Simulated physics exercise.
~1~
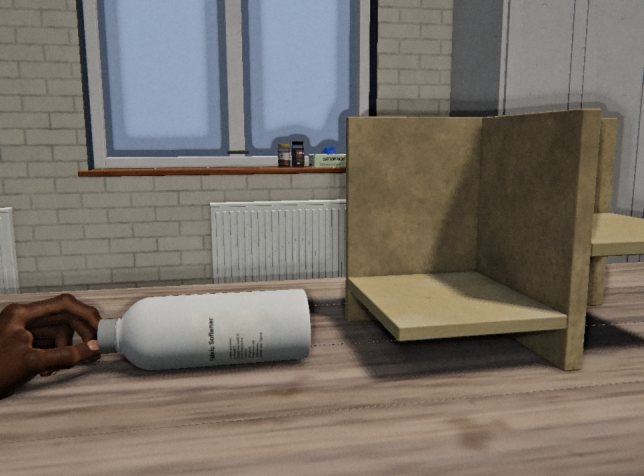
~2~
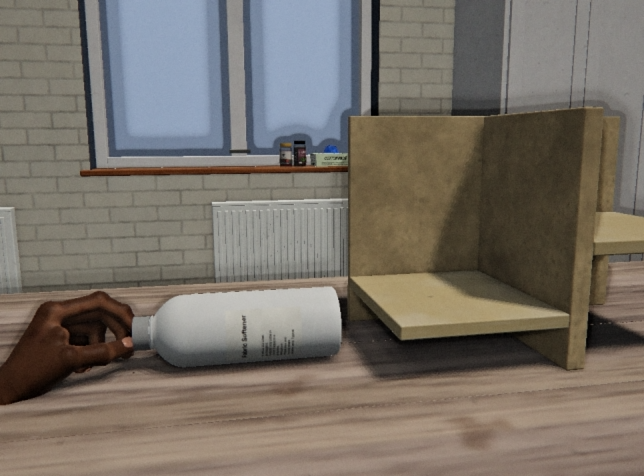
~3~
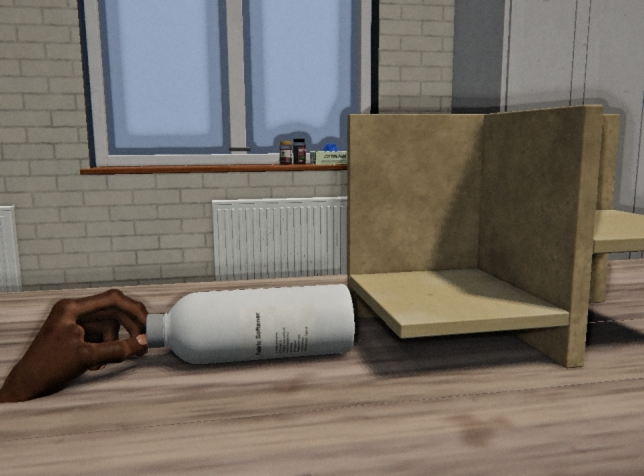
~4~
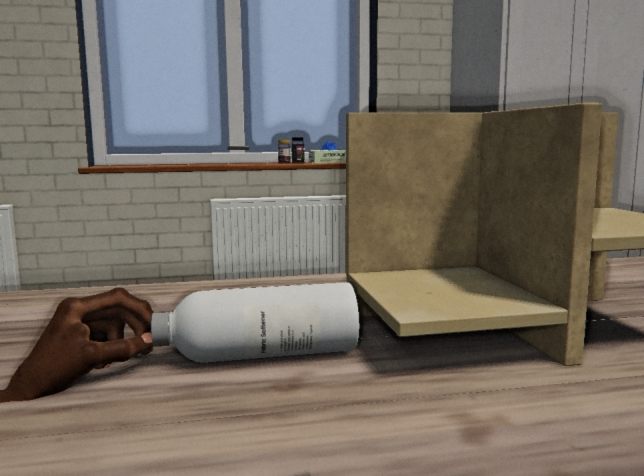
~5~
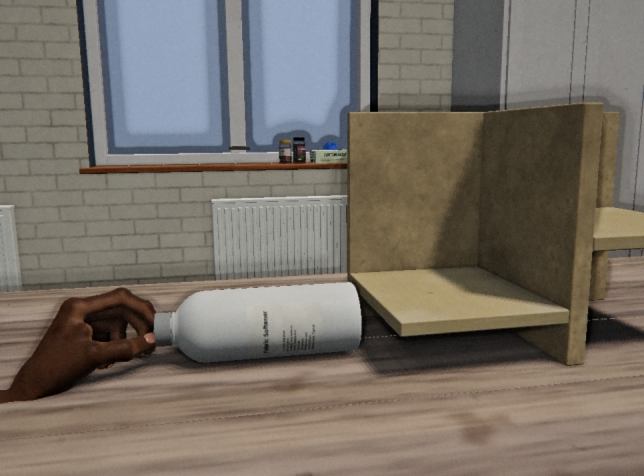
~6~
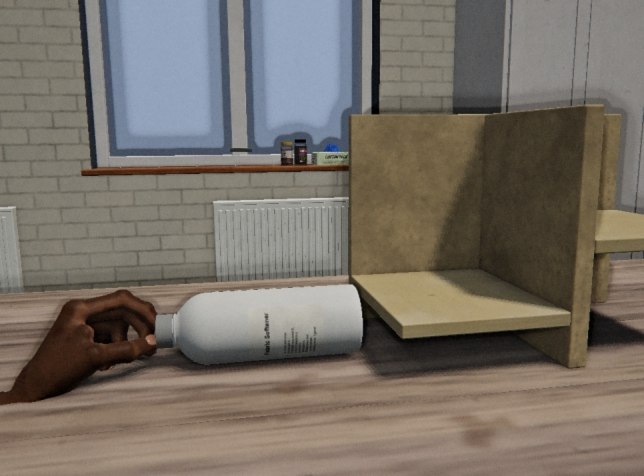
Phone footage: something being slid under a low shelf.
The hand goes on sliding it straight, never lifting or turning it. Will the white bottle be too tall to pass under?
Watch, it will be stopped.
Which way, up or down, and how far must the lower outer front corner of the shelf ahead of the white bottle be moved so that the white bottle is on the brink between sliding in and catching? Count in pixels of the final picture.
Up, by 32 pixels.
Then, 0.24 s later than the last frame, white bottle sliding up to the opening near (276, 323).
Then, 0.90 s later than the last frame, white bottle stopped at the opening near (279, 323).
When it is over, the white bottle catches on the edge, near (279, 323).
